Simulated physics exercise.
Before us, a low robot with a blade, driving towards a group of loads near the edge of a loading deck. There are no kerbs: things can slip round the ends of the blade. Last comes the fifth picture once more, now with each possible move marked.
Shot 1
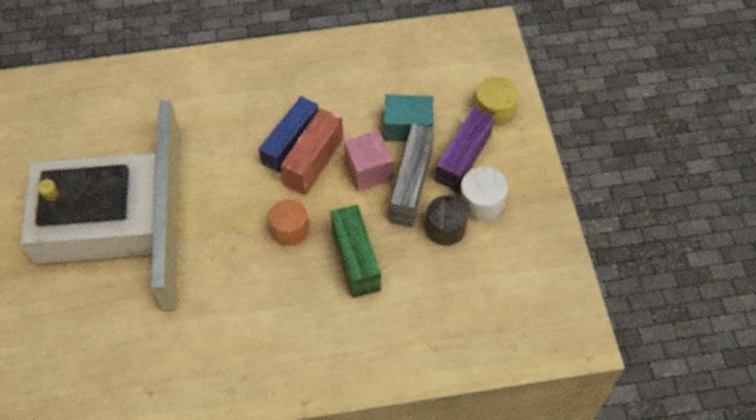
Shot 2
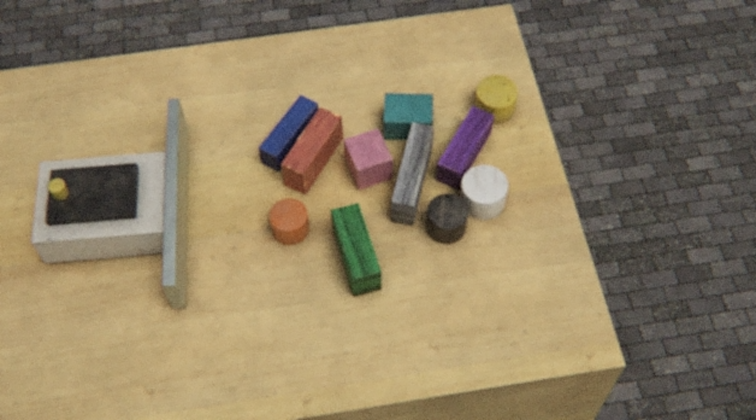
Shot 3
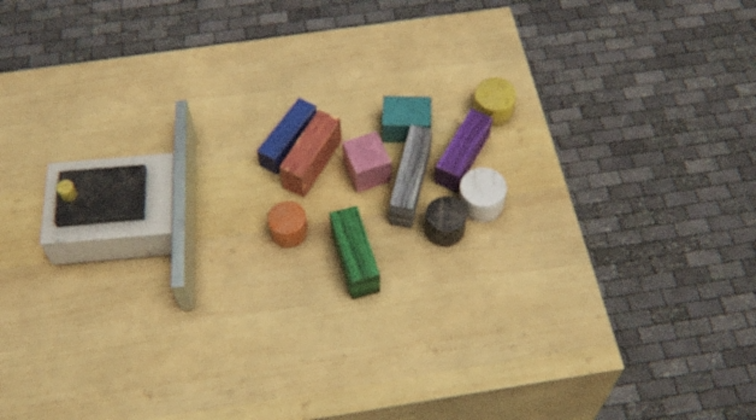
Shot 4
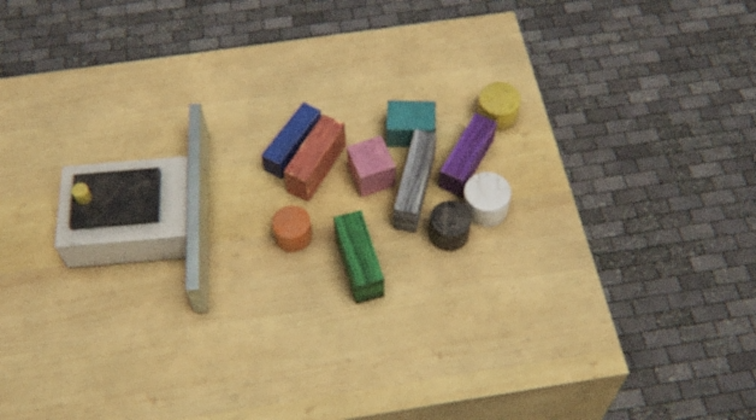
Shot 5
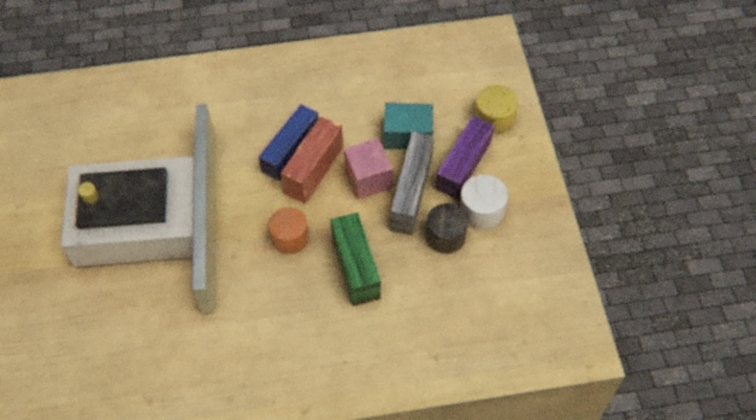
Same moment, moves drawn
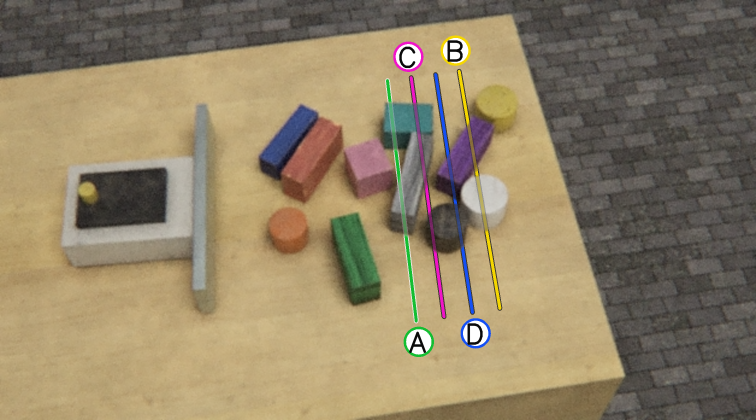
A low white robot with an upright grey blade creeps slowly to the right across a pale wooden deck, starting at the left side. It advances a short way over the bare surface, still clear of the colourful bars, blocks and canisters clustered near the right edge, which stay in their places.
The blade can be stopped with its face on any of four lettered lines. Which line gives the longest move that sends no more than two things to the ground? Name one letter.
Line B.
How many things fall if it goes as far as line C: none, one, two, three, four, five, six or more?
The count is none.
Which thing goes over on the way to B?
The purple stick goes over.
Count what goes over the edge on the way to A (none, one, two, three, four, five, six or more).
The count is none.
On the copy, A at (401, 191); B at (478, 180); C at (426, 188); D at (453, 184).
On B. First, robot (231, 182); blue stick (319, 137); green stick (363, 259).
Then, robot (331, 169); yellow canister (526, 106); purple stick (520, 167).
Finally, robot (407, 158); purple stick over the edge; turquoise crate (551, 140); one fallen.
By contrast, A is within the limit but short; C is within the limit but short; D is within the limit but short.
